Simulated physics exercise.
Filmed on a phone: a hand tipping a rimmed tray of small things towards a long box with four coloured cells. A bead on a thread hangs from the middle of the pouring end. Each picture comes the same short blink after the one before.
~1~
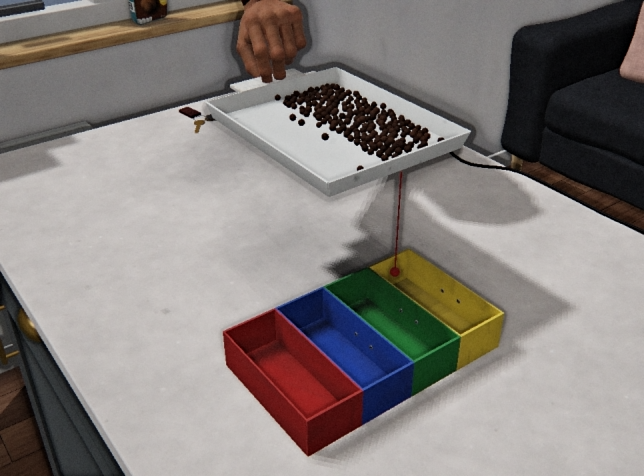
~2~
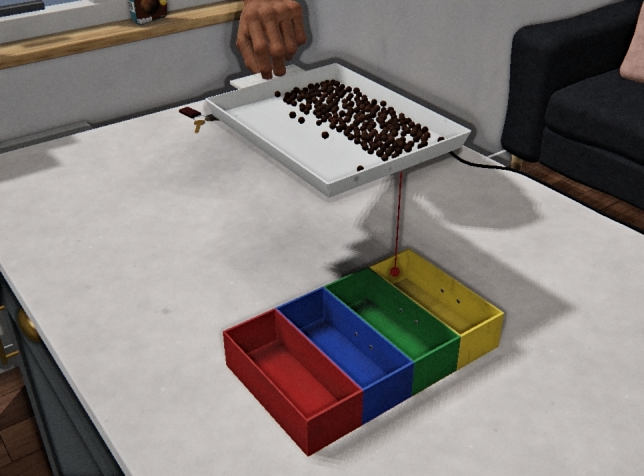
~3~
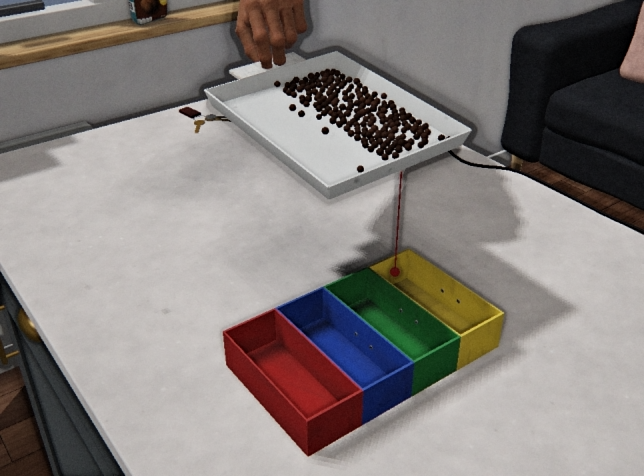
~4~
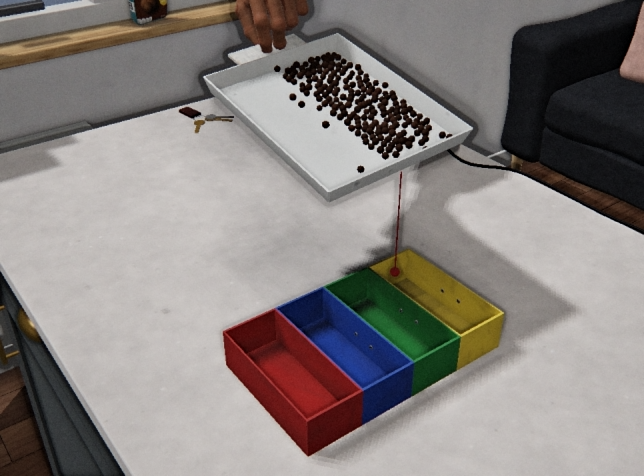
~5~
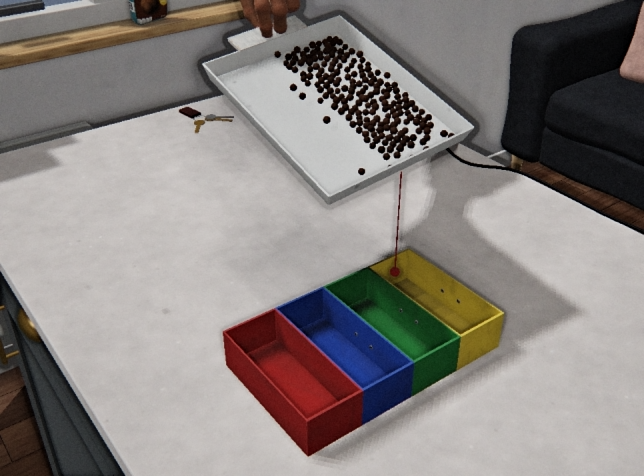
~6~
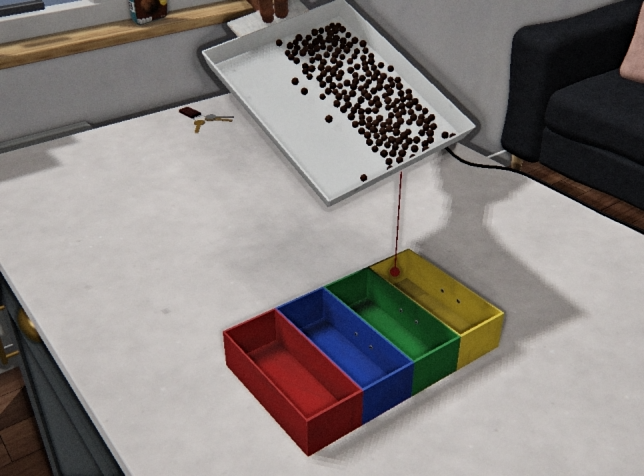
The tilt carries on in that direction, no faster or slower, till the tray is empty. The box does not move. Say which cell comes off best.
It favours the blue compartment.
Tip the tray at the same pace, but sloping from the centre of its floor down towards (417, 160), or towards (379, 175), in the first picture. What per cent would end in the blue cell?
Near 0 % and 40 %.
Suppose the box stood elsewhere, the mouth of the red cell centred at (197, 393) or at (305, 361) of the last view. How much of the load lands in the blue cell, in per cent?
In turn 0 and 70 in a hundred.
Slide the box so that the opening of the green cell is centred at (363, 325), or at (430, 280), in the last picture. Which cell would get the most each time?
The first try: Green. The second: The red one.
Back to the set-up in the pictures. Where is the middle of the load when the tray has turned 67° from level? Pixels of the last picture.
At about (363, 192).
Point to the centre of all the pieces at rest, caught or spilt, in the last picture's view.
Near (349, 365).
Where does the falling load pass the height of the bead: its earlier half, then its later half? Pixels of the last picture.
Around (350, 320) and then (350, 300).
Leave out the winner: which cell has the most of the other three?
The runner-up: The cell in green.
Shortly afterwards, tray tipped steeply; the bulk on the tray; only a few in the blue cell; only a few in the red cell; near a quarter falling or outside the box.
Next, tray tipped past a quarter turn; a little on the tray; near half in the blue cell; near a quarter in the green cell; a little in the red cell; only a few in the yellow cell; near a quarter falling or outside the box.
Some moments later, tray tipped past a quarter turn; near two thirds in the blue cell; near a quarter in the green cell; a little in the red cell; only a few in the yellow cell; only a few falling or outside the box.
In the end, tray tipped past a quarter turn; near two thirds in the blue cell; near a quarter in the green cell; a little in the red cell; only a few in the yellow cell; only a few outside the box.
